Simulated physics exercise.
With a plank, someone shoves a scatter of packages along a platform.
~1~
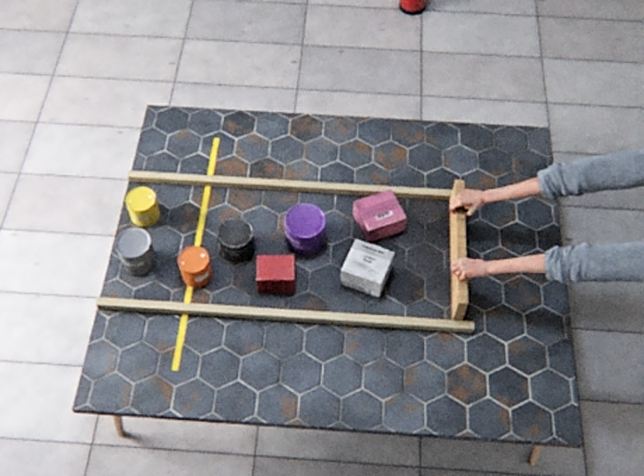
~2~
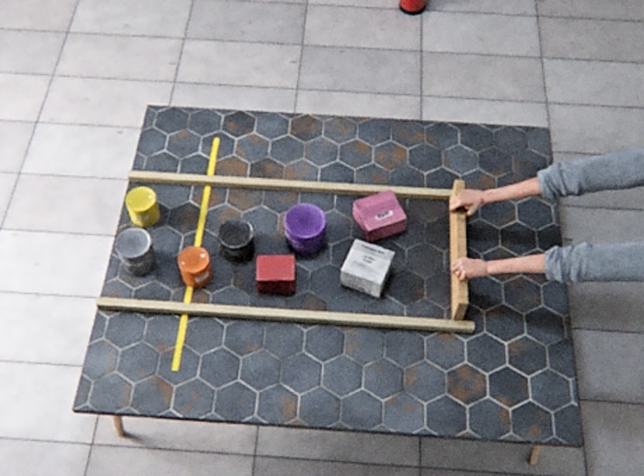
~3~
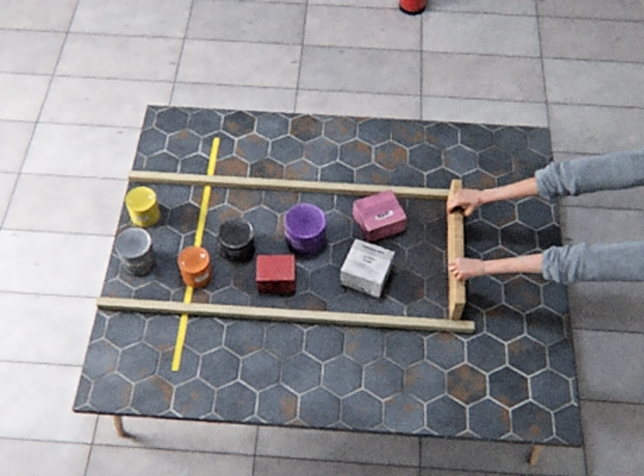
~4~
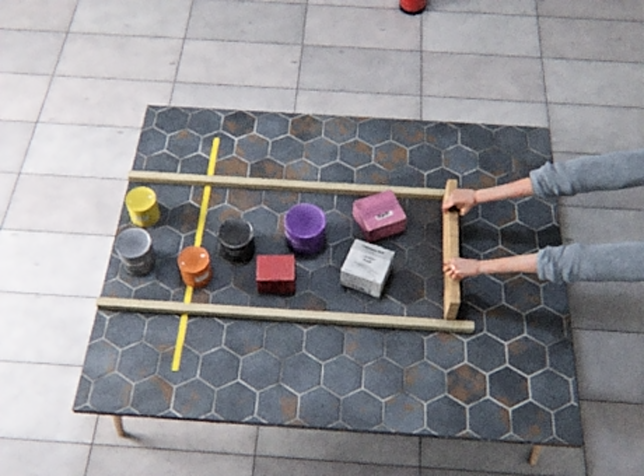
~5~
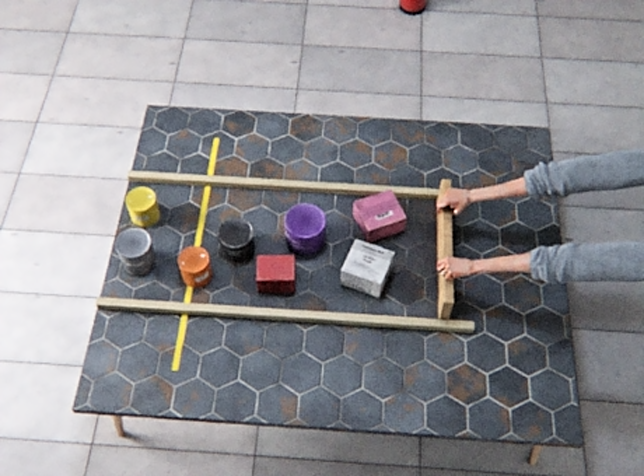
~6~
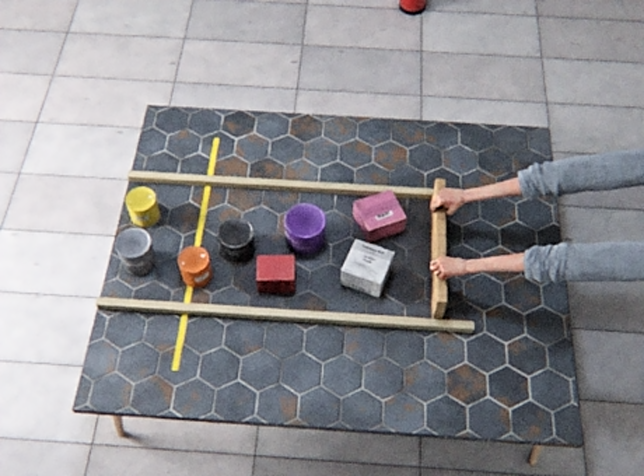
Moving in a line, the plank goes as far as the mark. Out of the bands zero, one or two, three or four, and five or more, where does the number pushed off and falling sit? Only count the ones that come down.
It sits at one or two.
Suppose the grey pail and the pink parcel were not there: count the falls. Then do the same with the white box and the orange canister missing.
The count is 1 in one try and 0 in the other, in that order.
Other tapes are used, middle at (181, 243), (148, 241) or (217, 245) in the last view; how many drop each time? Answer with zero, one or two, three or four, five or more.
One or two; at least five; no fall at all.
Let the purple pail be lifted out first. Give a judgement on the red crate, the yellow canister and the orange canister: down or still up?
The red crate keeps its place; the yellow canister keeps its place; and the orange canister is gone.
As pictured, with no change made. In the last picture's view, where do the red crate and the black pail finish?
The red crate settles near (131, 267); as for the black pail, near (140, 235).
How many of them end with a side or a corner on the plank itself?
It's 3.
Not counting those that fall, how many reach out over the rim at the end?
Counting them gives 0.
Early on, none off yet; yellow canister at rest near (143, 207); grey pail at rest near (137, 253); orange canister at rest near (195, 267).
Finally, the number that fall off is one or two; lost, orange canister and grey pail.
